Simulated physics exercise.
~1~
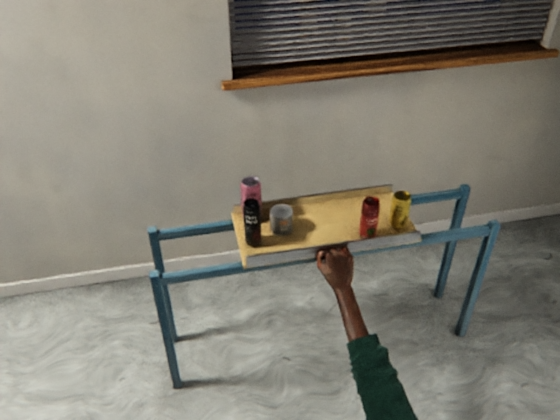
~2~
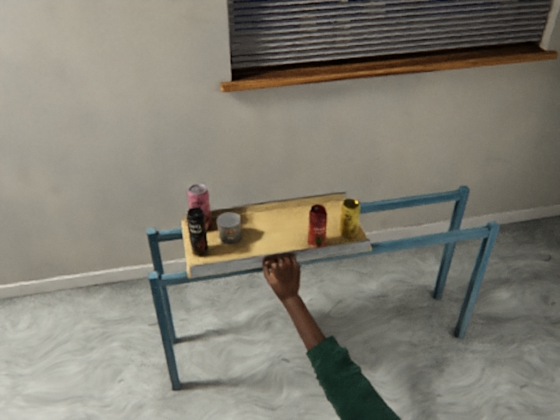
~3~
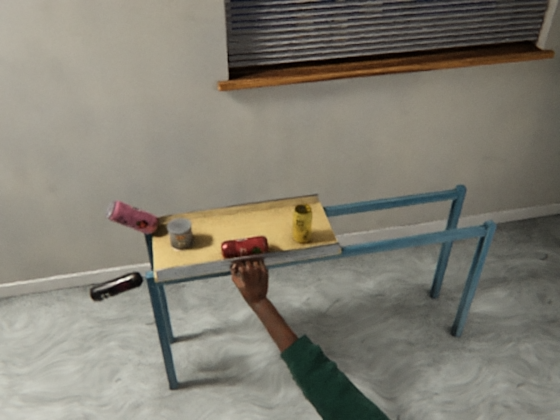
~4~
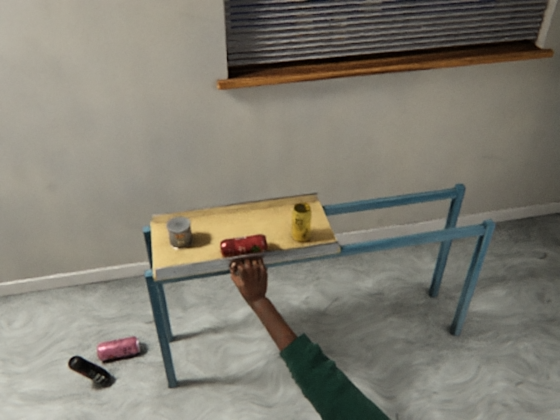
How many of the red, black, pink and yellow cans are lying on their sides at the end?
Three of them end up lying on their sides, the red, black and pink cans.
